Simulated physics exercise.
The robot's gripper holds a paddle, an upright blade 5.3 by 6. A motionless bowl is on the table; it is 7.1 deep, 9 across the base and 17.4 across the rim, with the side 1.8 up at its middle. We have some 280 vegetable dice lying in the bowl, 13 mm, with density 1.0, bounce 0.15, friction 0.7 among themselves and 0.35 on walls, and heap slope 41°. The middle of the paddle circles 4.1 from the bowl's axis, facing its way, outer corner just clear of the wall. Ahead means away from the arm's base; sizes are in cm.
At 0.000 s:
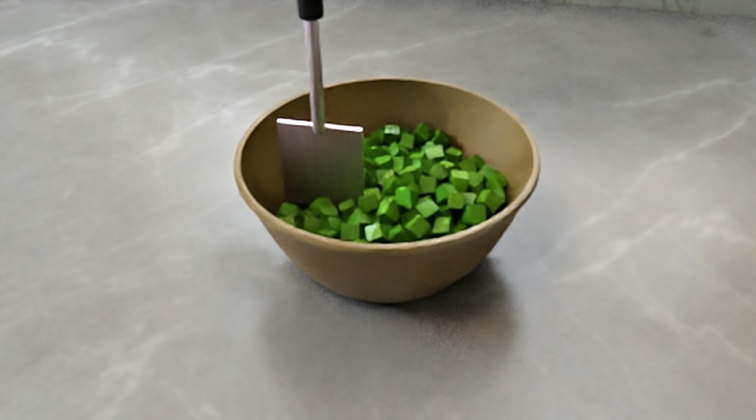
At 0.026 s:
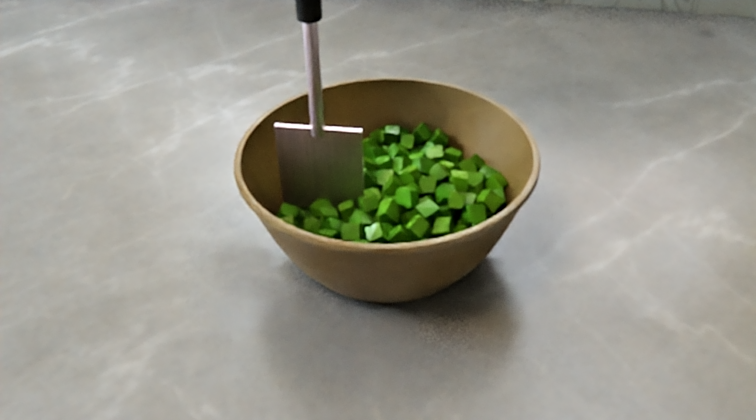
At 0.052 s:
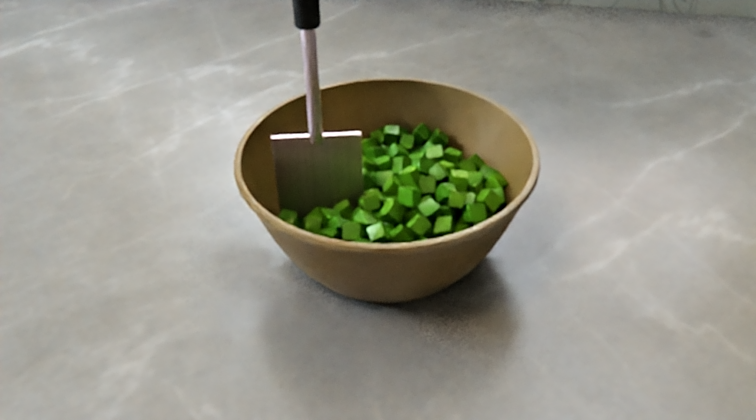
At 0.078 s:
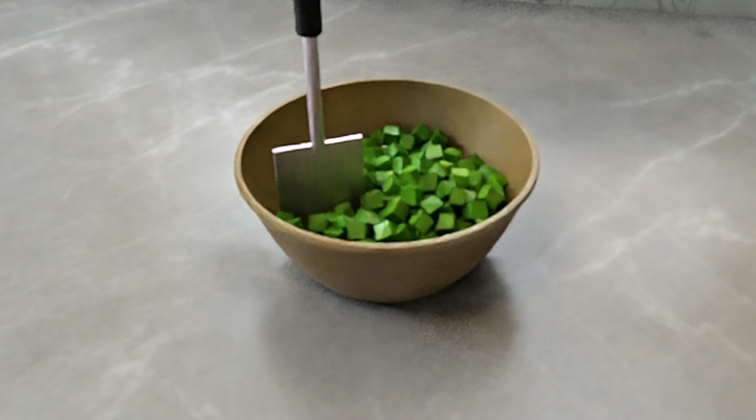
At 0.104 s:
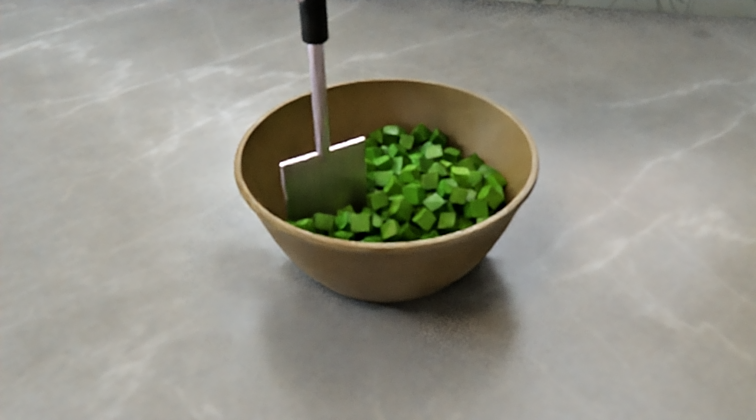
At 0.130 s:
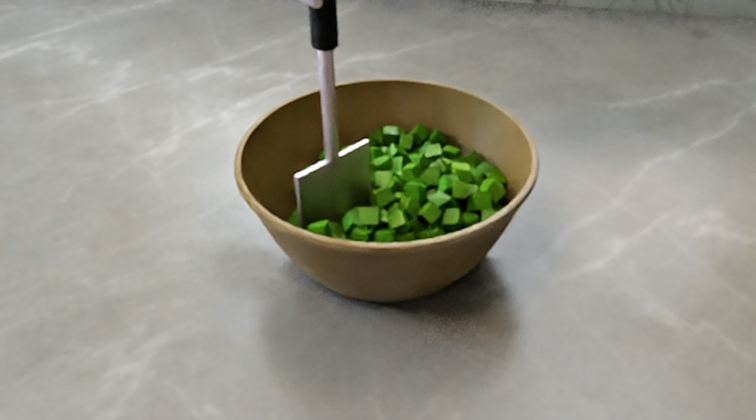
A grey, faintly veined stone-like tabletop is seen from above at an angle. A tan bowl sits near the middle, holding a heap of small green cubes mostly to the right, while an upright metal paddle with a black-topped handle stands inside at the left. The paddle slides slowly along the left side towards the viewer, turning and nudging nearby cubes, while bowl and camera stay still.
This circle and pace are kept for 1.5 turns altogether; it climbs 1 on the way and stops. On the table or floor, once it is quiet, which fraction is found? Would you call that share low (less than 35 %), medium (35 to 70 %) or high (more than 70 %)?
I would call it low.
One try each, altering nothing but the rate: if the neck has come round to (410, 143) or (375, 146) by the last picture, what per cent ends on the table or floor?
About 50 and 40 %.
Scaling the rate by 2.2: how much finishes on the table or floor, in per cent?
Roughly 50 per cent.
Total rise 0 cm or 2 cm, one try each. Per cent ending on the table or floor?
Estimates: 20 % and 25 %.
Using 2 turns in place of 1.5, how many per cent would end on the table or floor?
Estimate: Near 30 %.
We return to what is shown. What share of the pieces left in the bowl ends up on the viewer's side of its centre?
Near 30 per cent of what stays in the bowl.
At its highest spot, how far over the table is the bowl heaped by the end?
Top height: Around 8.0 cm.
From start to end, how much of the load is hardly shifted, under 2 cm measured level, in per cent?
I'd put it at about 10 in a hundred.
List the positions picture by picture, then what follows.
The first frame shows paddle neck at (318, 103), 0° round; upper third of the load around (410, 195), from x 290 to 495, top at y 135; 279 in the bowl.
The second frame shows paddle neck at (316, 106), 4° round; upper third of the load around (410, 195), from x 290 to 495, top at y 135.
The third frame shows paddle neck at (315, 113), 16° round; upper third of the load around (409, 197), from x 290 to 495, top at y 135.
The fourth frame shows paddle neck at (316, 121), 29° round; upper third of the load around (407, 199), from x 285 to 495, top at y 135.
The fifth frame shows paddle neck at (322, 129), 42° round; upper third of the load around (406, 200), from x 290 to 495, top at y 135.
The sixth frame shows paddle neck at (331, 136), 55° round; upper third of the load around (411, 201), from x 295 to 495, top at y 135; 279 in the bowl.
After 0.51 s, 245° round, highest piece 10 above the table; 258 in the bowl, 10 on the table or floor, 11 in flight or on the tool.
After 0.88 s, 75° round, highest piece 10 above the table; 224 in the bowl, 51 on the table or floor, 4 in flight or on the tool.
After 1.27 s, 180° round, highest piece 8 above the table; 210 in the bowl, 68 on the table or floor, 1 in flight or on the tool.
After 1.97 s, 180° round, highest piece 8 above the table; 210 in the bowl, 69 on the table or floor.
At rest, 210 in the bowl, 69 on the table or floor. That is 25 % on the table or floor.
